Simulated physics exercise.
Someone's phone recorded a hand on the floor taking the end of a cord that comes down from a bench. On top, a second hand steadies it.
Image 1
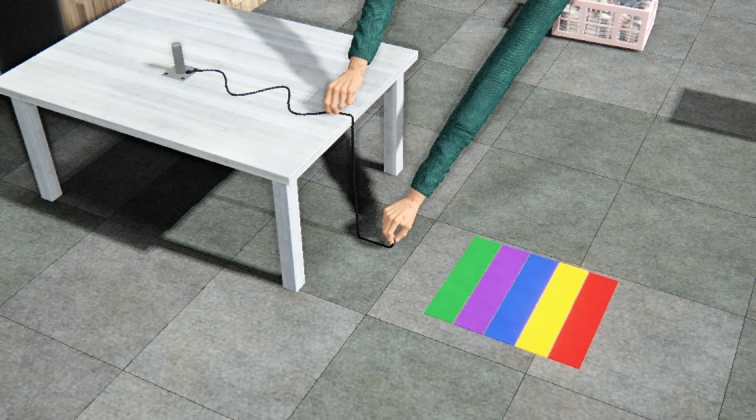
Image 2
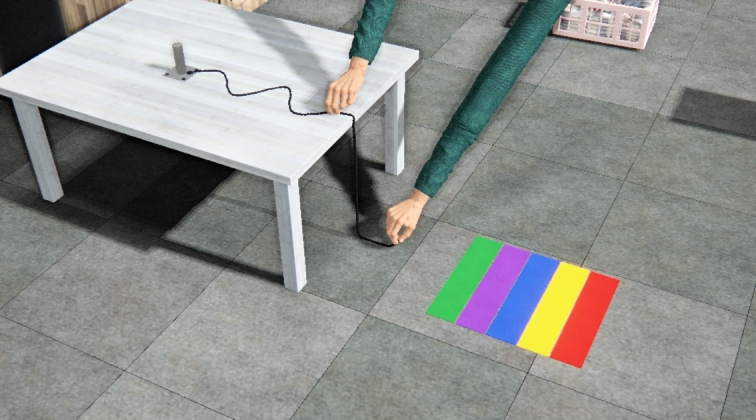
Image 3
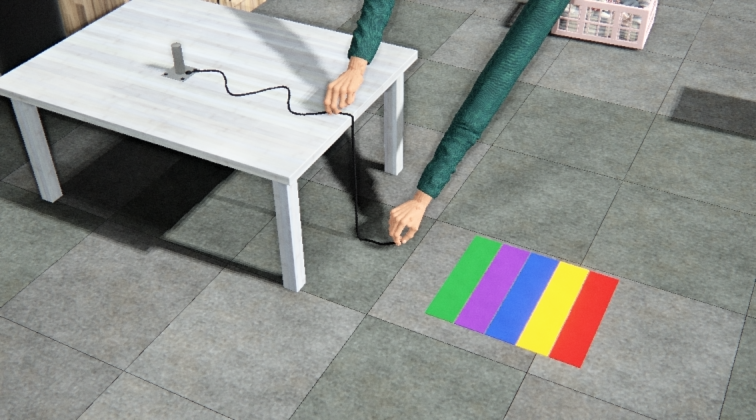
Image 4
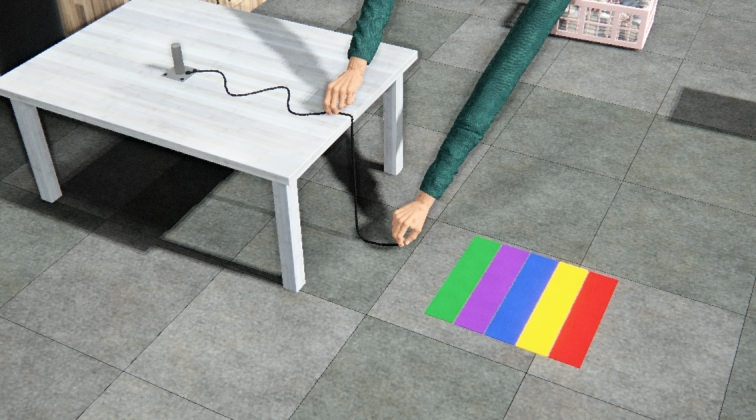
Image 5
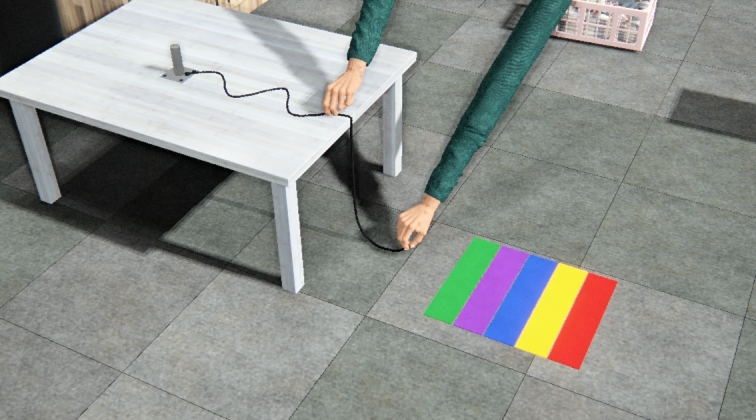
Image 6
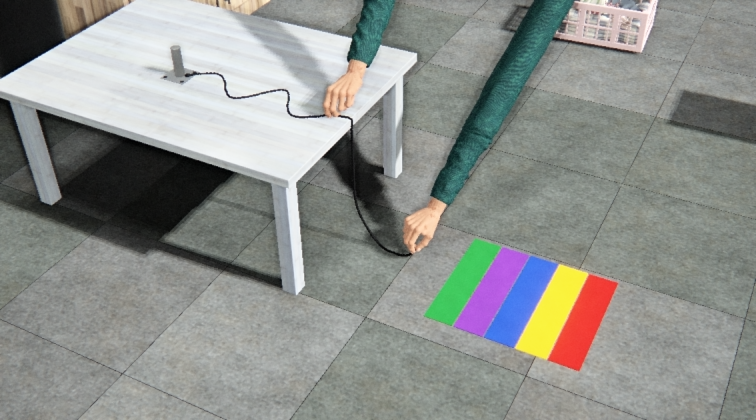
A person in green sleeves kept one hand on a dark cord at the edge of a pale bench, while the other slowly drew its end slightly right across the gray floor, near some colored stripes.
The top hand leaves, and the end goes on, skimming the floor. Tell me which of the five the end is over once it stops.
It is over the yellow strip.
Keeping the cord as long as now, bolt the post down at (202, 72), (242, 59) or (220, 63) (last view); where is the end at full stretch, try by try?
Results per try: (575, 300); (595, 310); (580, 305).
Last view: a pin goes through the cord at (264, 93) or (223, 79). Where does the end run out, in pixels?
First try near (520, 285), second near (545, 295).
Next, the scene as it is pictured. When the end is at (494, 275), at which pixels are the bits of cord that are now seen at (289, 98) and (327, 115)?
At (318, 112), then (361, 152).
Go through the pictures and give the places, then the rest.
End (394, 240); green (447, 303); purple (477, 314); blue (508, 324); yellow (539, 335); red (571, 346), in the first frame.
End (398, 241); cord through (218, 71) (251, 94) (289, 104) (344, 114) (356, 170) (358, 227), in the second frame.
End (401, 242), in the third frame.
End (404, 243); cord through (217, 71) (250, 94) (288, 104) (343, 114) (354, 170) (357, 228), in the fourth frame.
End (409, 246), in the fifth frame.
End (415, 250); cord through (216, 74) (250, 96) (288, 106) (343, 117) (353, 173) (369, 231), in the sixth frame.
Soon after, end near (494, 275); over purple.
Then, end near (533, 288); over blue.
At full stretch, end near (556, 296); over yellow. The end stops over the yellow strip.
